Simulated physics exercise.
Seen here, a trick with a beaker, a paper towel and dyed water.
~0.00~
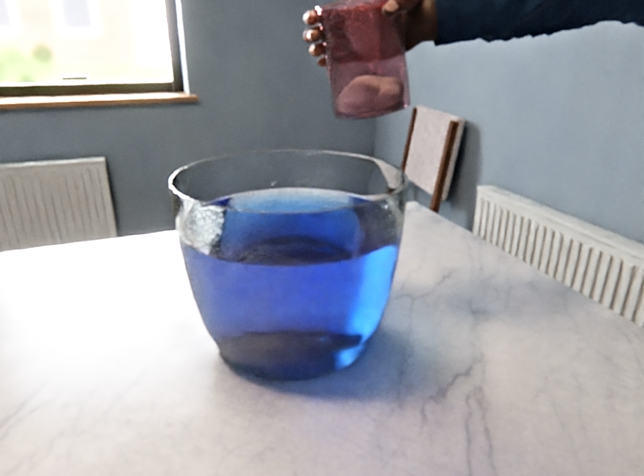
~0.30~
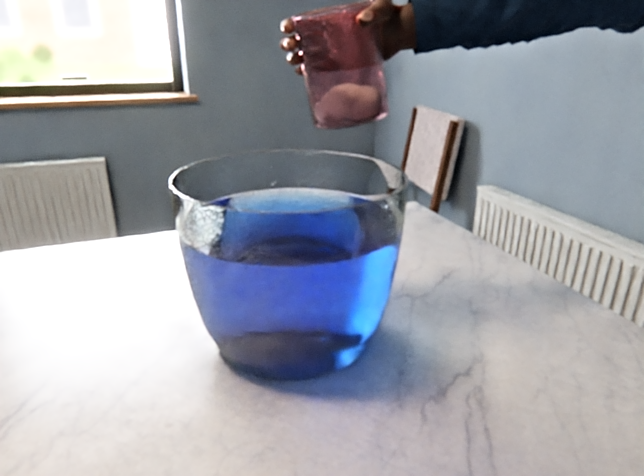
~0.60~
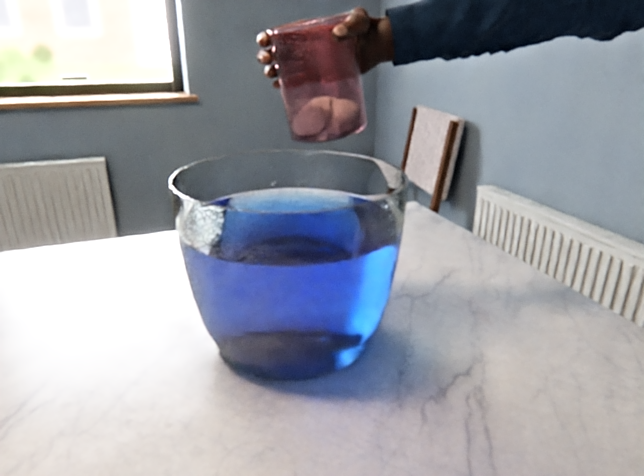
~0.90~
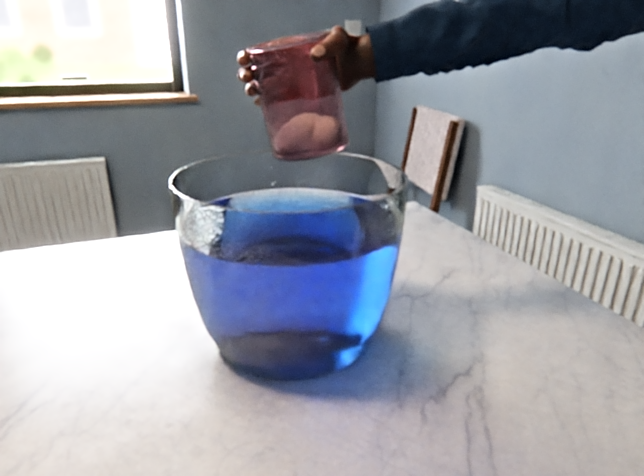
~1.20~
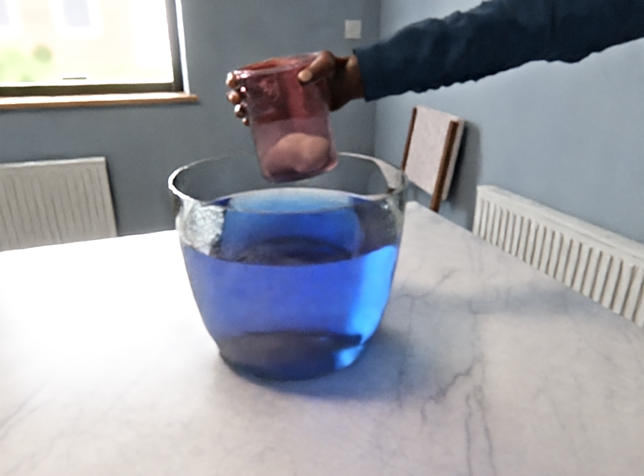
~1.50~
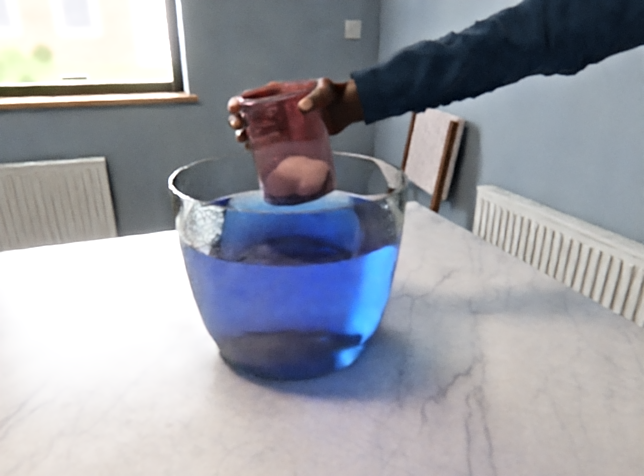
A hand lowering a pinkish clear beaker, mouth up with a pale wad inside, leftward and down over blue water in a glass bowl.
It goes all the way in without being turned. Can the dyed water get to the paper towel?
It is flooded.
Around 2.0 s, the beaker enters the dyed water.
Around 2.6 s, dyed water pours in as the air escapes.
Around 4.0 s, the beaker is under, flooded, and the paper towel is wet.
